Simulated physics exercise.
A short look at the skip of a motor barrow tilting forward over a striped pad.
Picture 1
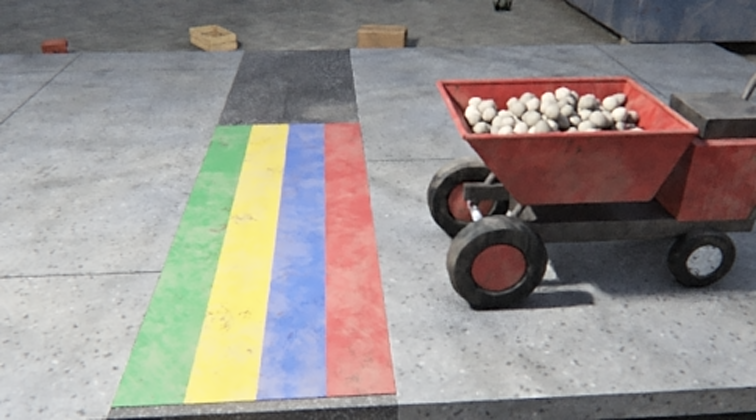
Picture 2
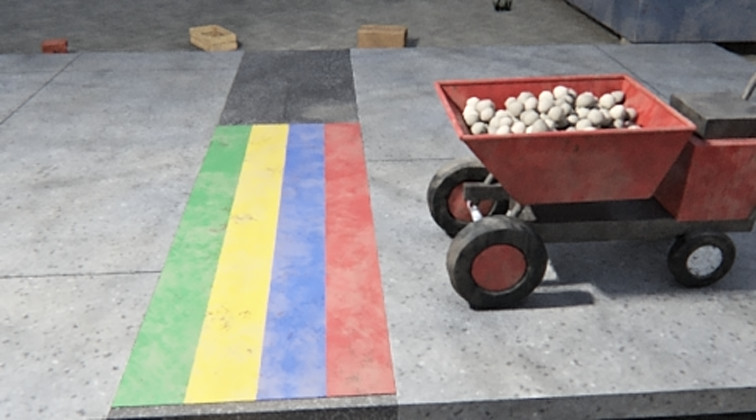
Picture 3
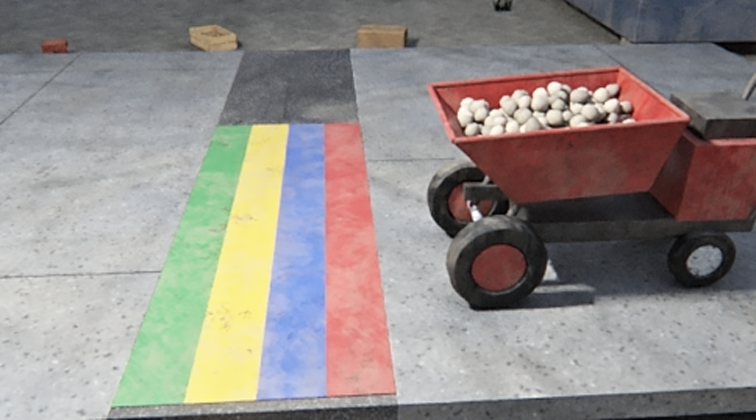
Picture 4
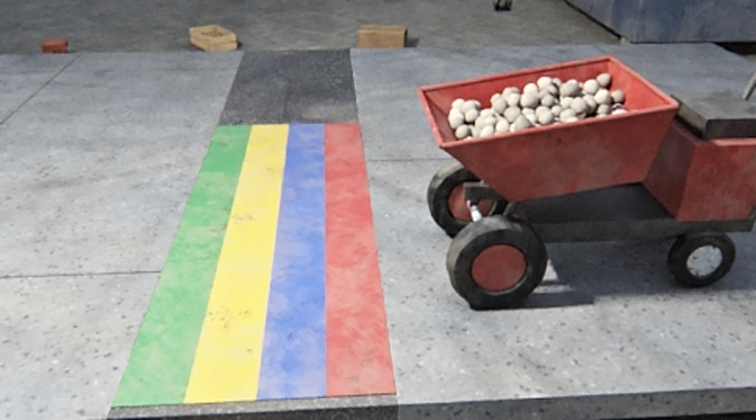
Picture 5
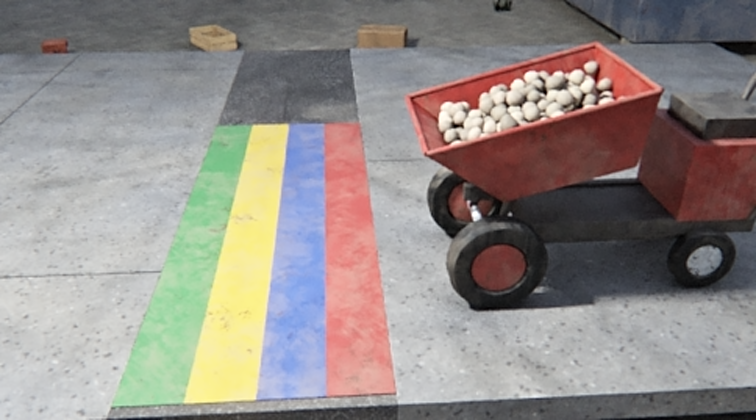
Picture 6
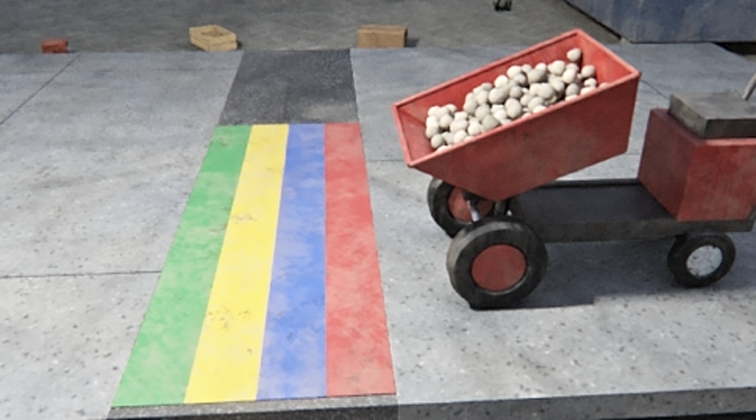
Red skip of pebbles on a small barrow tilting forward to the left beside green, yellow, blue and red stripes.
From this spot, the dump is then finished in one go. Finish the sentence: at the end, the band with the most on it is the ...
At the end, the band with the most on it is the blue one.
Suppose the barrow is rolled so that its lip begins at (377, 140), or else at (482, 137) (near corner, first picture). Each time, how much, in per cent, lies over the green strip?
30 % then 10 %.
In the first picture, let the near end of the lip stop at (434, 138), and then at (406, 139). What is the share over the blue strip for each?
It works out to 30 per cent in the first case and 20 per cent in the second.
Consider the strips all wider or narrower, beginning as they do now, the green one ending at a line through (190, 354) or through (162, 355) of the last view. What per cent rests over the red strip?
The first gives 10 %, the second 10 %.
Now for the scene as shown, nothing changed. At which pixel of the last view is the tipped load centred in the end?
Once nothing moves, the middle sits near (278, 267).
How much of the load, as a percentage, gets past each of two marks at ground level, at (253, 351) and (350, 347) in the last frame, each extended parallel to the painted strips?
About 30 and 80 %.
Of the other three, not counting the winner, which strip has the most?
The strip in second place is the strip in yellow.
Soon, skip tipped steeply; all in the skip.
A while on, skip tipped right over; about half in the skip; a small part over the red strip; about a quarter over the blue strip; a small part over the yellow strip; a stray few falling.
Towards the end, skip tipped right over; a small part in the skip; a small part over the red strip; about a third over the blue strip; about a quarter over the yellow strip; a small part over the green strip; a stray few off the paint.
Finally, skip tipped right over; a small part in the skip; a small part over the red strip; about a third over the blue strip; about a quarter over the yellow strip; a small part over the green strip; a small part off the paint.
